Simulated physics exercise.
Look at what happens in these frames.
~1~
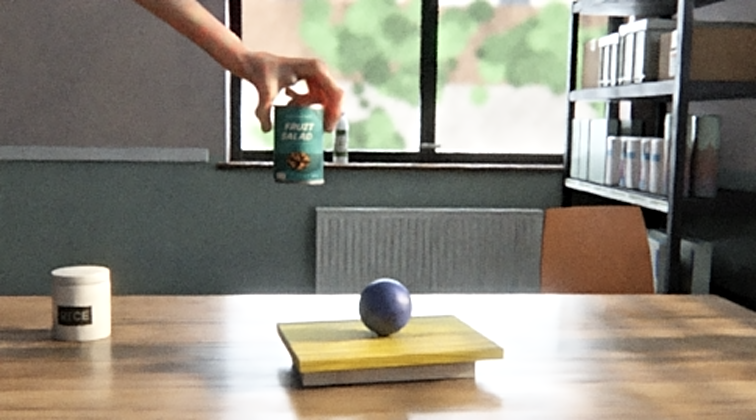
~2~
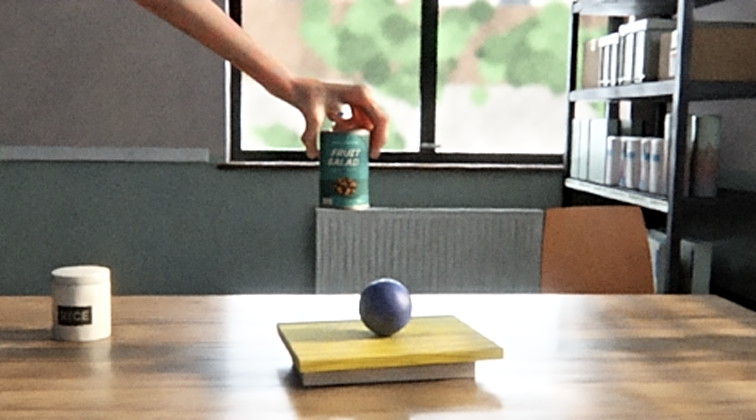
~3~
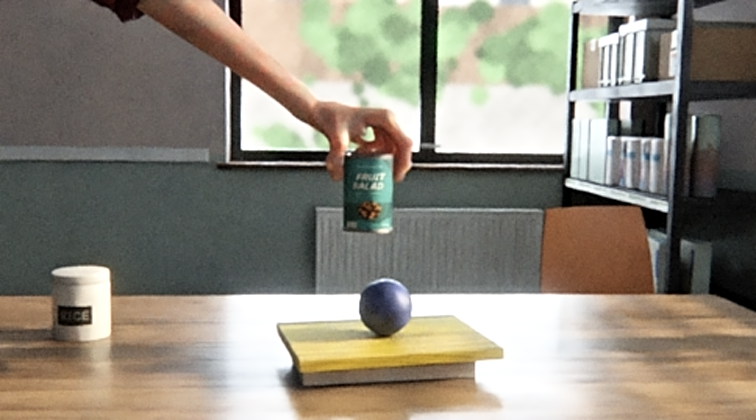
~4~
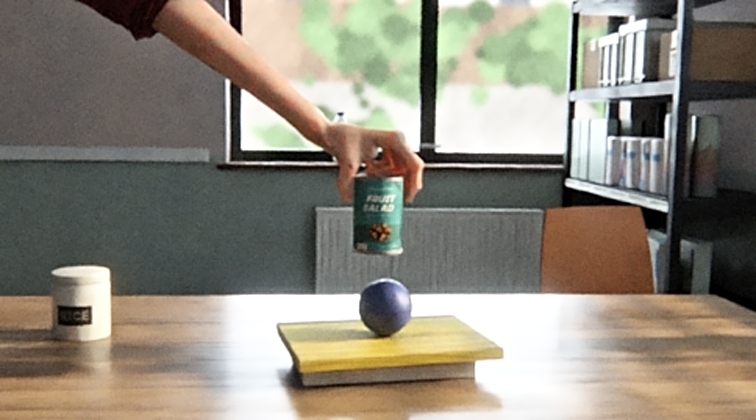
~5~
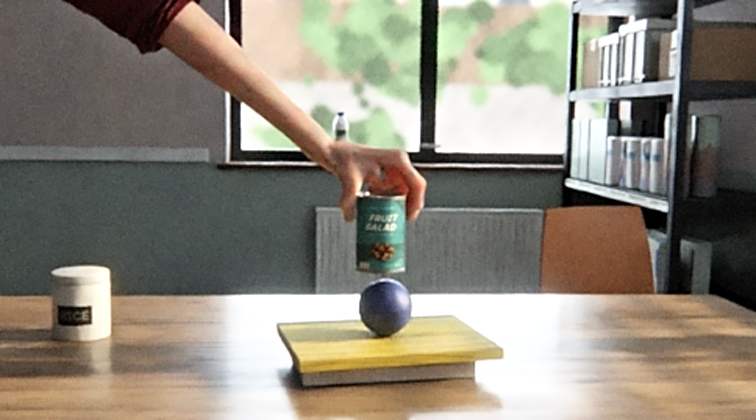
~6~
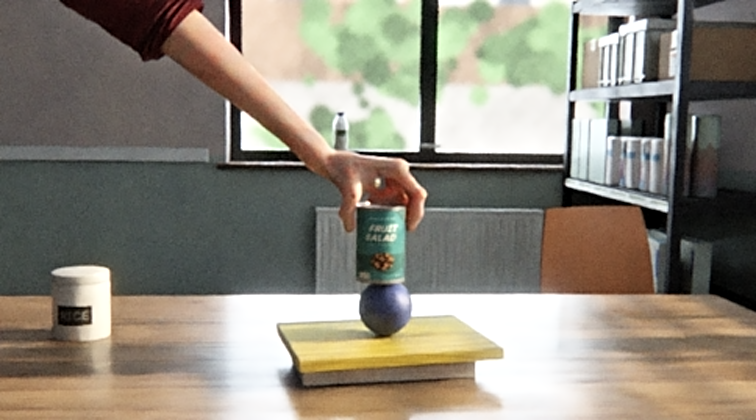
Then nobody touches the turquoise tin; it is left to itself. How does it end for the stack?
It doesn't stay intact.
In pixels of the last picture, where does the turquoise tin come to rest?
Roughly pixel (192, 329) in the last picture.
Then, 0.50 s later than the last frame, turquoise tin now fallen.
Then, 0.80 s later than the last frame, things are still on the move.
Then, 1.20 s later than the last frame, as before.
When it is over, fallen, turquoise tin; the other 4 as before. End places, in pixels of the last picture, turquoise tin near (192, 329). The pile loses its balance.
